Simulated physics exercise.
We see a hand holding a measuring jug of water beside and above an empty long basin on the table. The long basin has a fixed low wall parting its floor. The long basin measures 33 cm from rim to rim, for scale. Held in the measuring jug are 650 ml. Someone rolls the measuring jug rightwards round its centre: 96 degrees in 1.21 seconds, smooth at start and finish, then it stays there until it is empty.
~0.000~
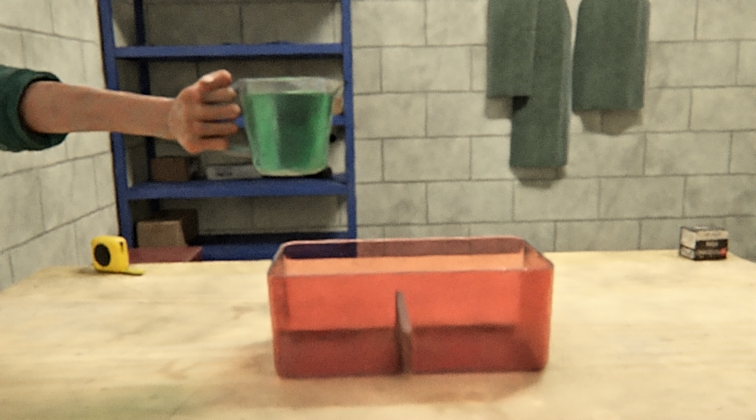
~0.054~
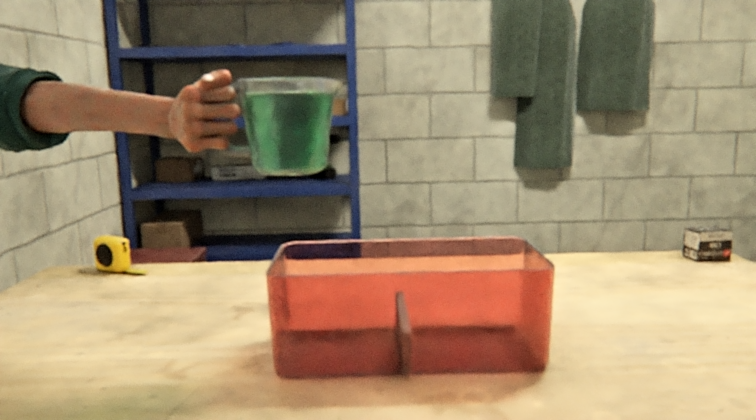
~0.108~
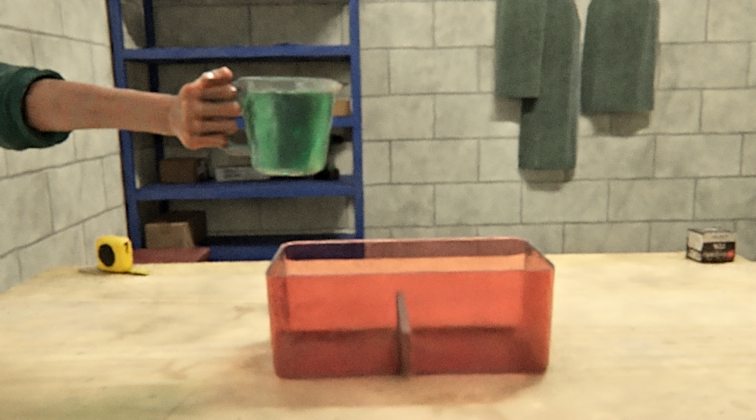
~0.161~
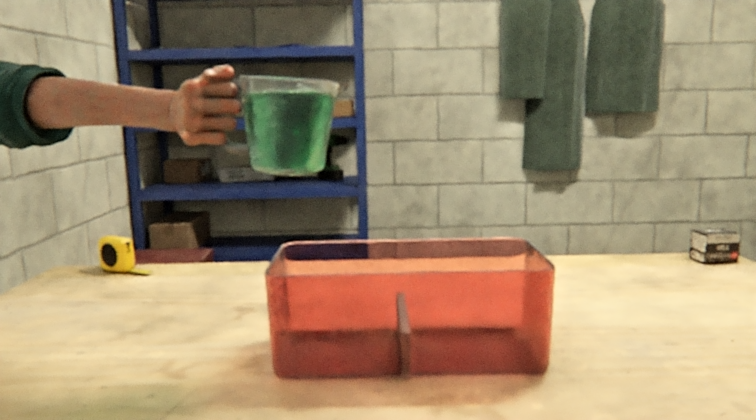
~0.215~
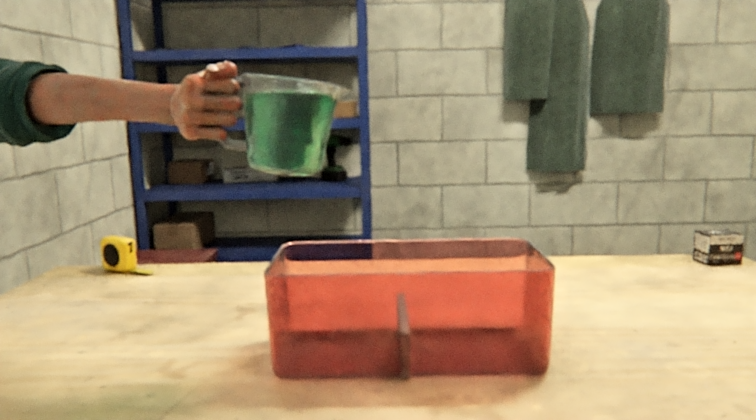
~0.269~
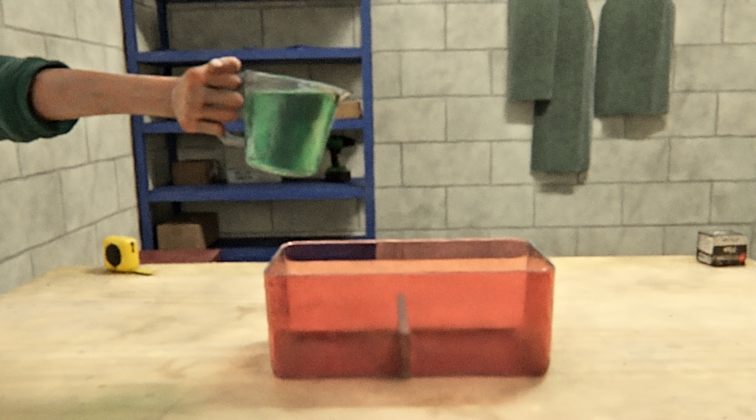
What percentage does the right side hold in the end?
About 71 per cent.
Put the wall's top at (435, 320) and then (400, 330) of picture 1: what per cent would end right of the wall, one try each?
Around 10 and 75 percent, in that order.
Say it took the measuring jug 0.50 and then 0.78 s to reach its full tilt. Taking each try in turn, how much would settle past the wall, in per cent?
Near 65 in a hundred on the first go and near 65 in a hundred on the second.
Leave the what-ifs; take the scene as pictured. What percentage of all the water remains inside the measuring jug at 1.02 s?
Around 24 percent of it.
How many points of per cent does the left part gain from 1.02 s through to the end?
That amounts to roughly 22 per cent of the whole.
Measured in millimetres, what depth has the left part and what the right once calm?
Some 8 mm on the left and some 18 mm on the right.
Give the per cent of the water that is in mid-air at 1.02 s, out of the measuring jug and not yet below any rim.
I'd say some 20 per cent is in the air.
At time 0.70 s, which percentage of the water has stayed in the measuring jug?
Some 76 % of it is still there.
By 0.70 s the tilt is 60° and 75 per cent is still to pour, 0 is left of the wall and 6 right of it.
By 1.02 s the tilt is 90° and 24 per cent is still to pour, 4 is left of the wall and 50 right of it.
By 1.35 s the tilt is 96° and 2 per cent is still to pour, 23 is left of the wall and 71 right of it.
By 1.71 s the tilt is 96° and 0 per cent is still to pour, 27 is left of the wall and 71 right of it.
At rest 27 per cent lies left of the wall, 71 right of it and 1 outside.
